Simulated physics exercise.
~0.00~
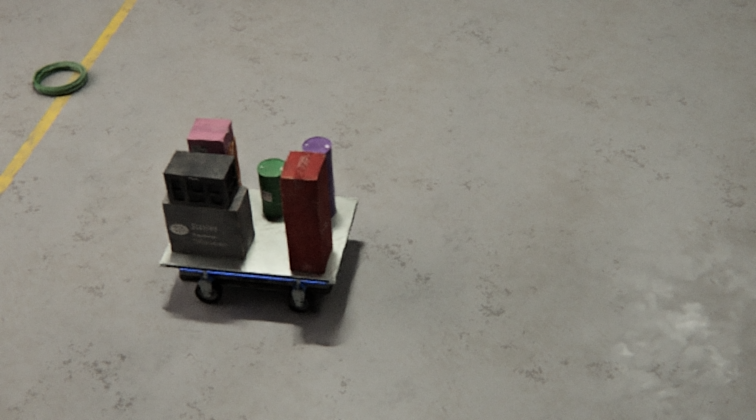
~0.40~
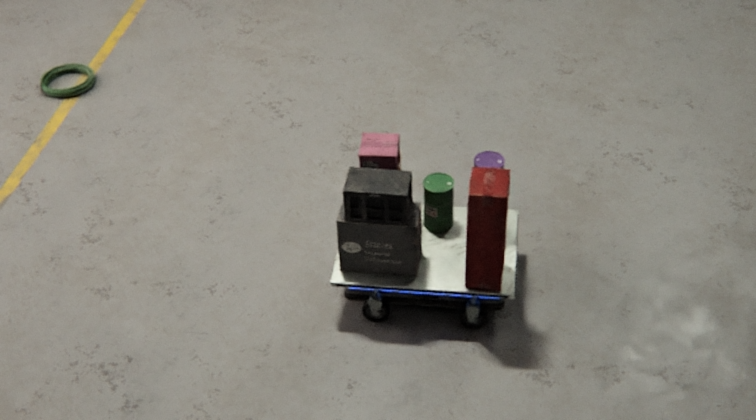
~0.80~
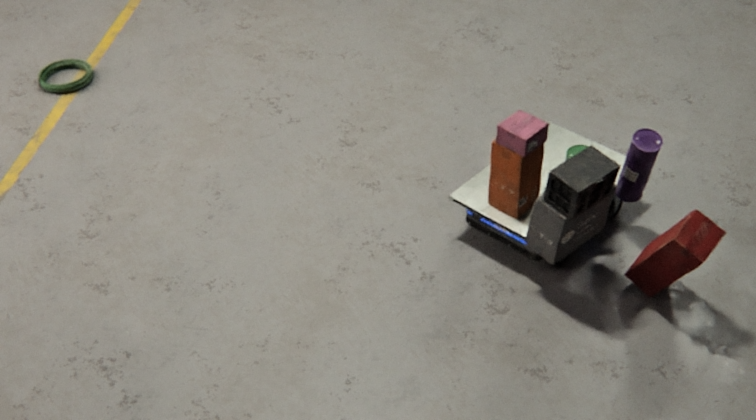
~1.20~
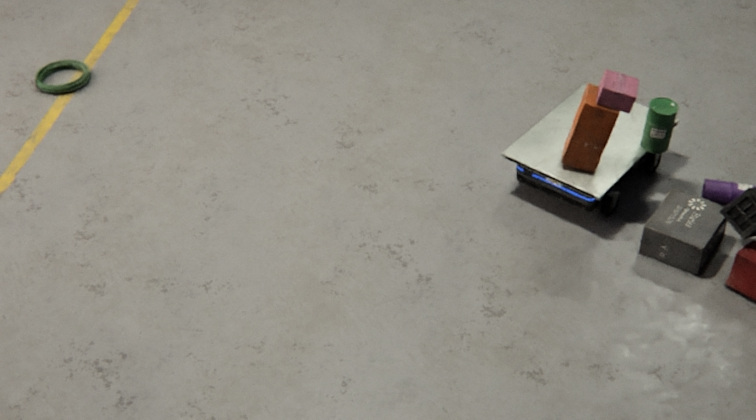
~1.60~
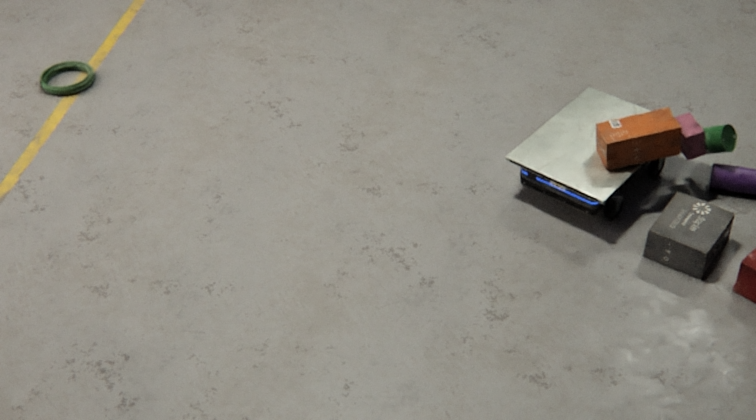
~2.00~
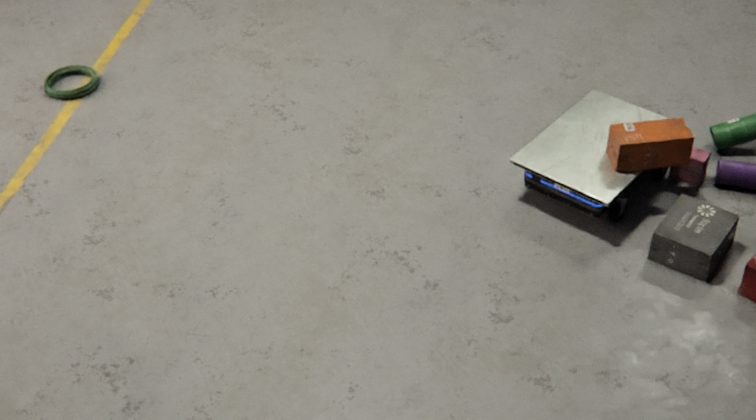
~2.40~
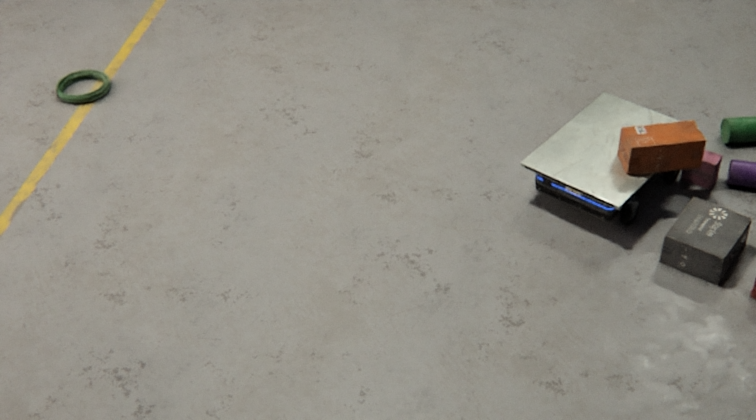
On a grey concrete floor with a yellow line and a green ring at the left, a low flat cart carries an upright load of boxes and canisters. It rolls to the right, then swings away from the viewer. As it turns, the red box tips off the near side, and the grey box, black crate and purple canister also go over the edge. The orange box then topples, while the pink parcel and green canister tumble off. The cart ends at rest with only the orange box lying on its deck.
